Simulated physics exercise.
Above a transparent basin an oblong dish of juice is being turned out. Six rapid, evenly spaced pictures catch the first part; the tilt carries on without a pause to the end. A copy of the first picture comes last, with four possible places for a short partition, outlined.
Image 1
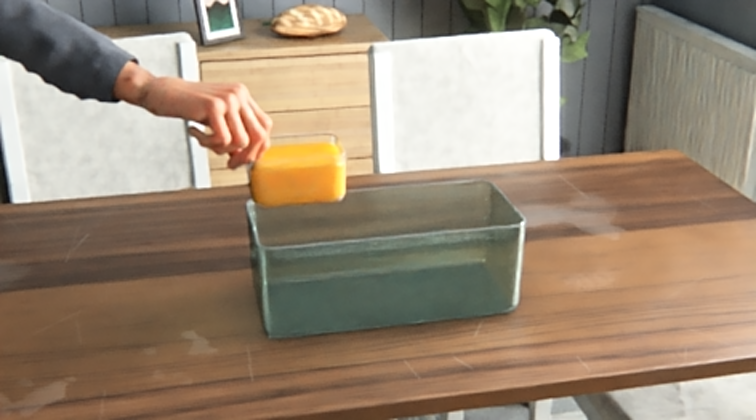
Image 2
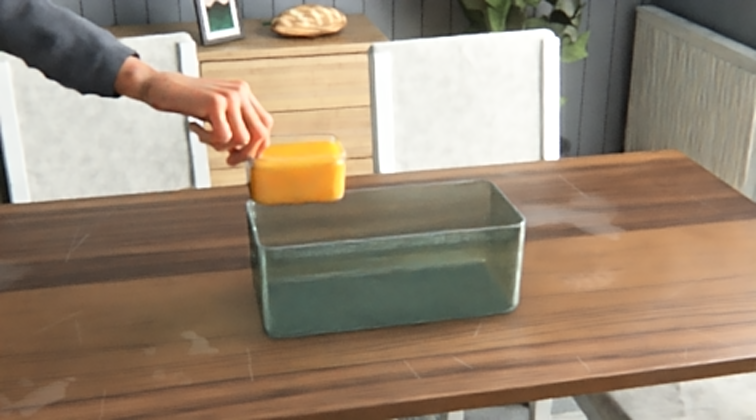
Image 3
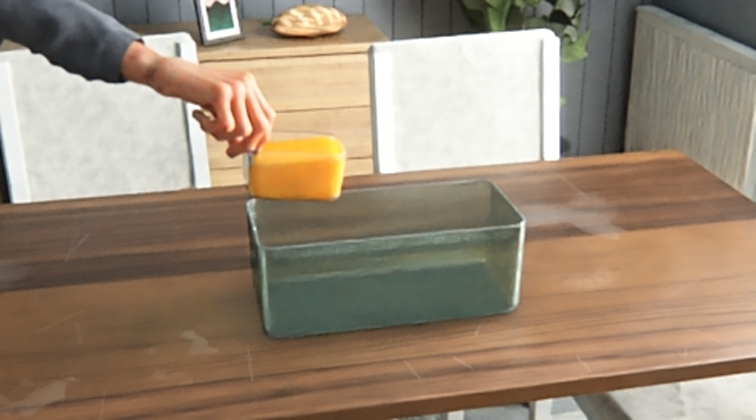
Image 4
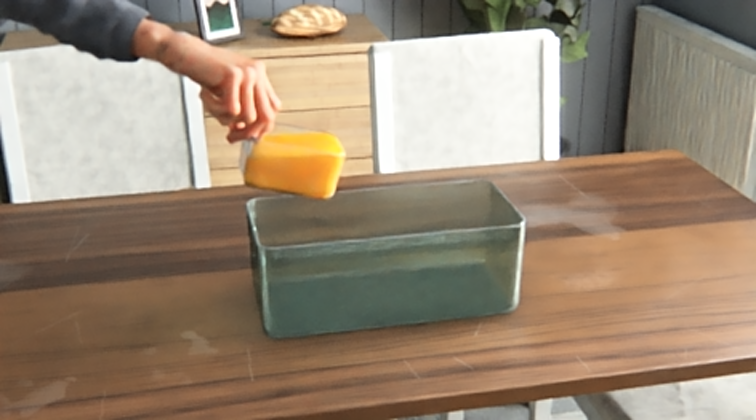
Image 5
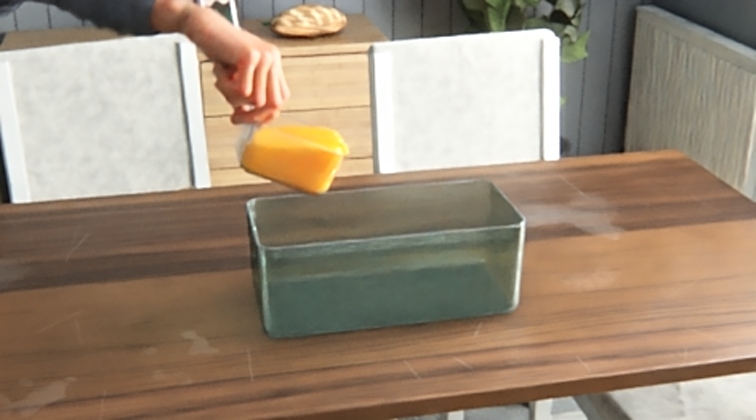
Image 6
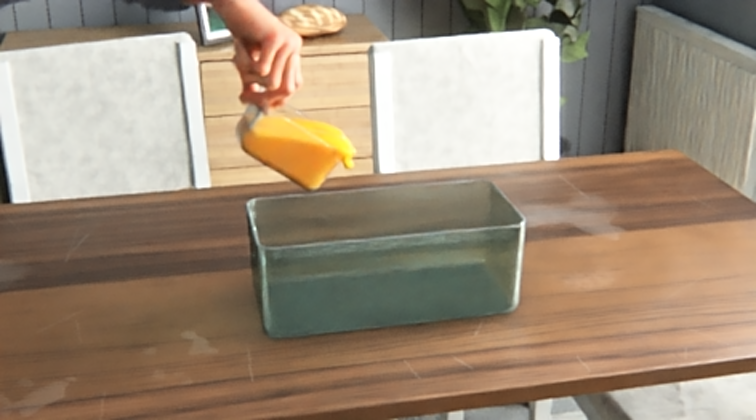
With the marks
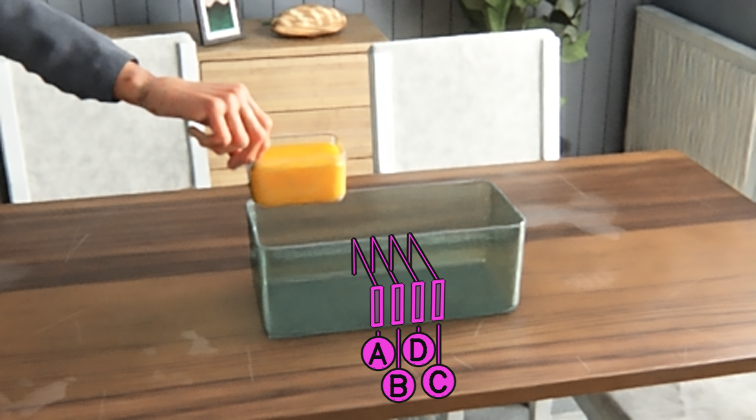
A hand held a small clear dish of orange juice above a larger see-through basin on a wooden table, then tilted it steadily to the right until juice began slipping over the lip.
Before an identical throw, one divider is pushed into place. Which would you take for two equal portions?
I would pick position C.
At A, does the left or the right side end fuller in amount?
The right side.
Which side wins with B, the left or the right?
The right one.
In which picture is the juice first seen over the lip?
Picture 5.
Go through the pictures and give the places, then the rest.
Upright, lip at (339, 143); basin from (264, 336) to (517, 308); nothing has left yet.
Upright, lip at (339, 143); nothing has left yet.
Tipped about 7°, lip at (339, 143); nothing has left yet.
Tipped about 14°, lip at (339, 143); nothing has left yet.
Tipped about 25°, lip at (339, 143); juice is over the lip, down to (339, 143).
Tipped about 37°, lip at (339, 143); juice is over the lip, down to (345, 158).
On the marked copy, A at (378, 331); B at (398, 329); C at (438, 325); D at (418, 327).
If A is chosen, about 6 % ends left of the wall and 93 % right of it.
If B is chosen, about 9 % ends left of the wall and 90 % right of it.
If C is chosen, about 52 % ends left of the wall and 46 % right of it.
If D is chosen, about 23 % ends left of the wall and 75 % right of it.
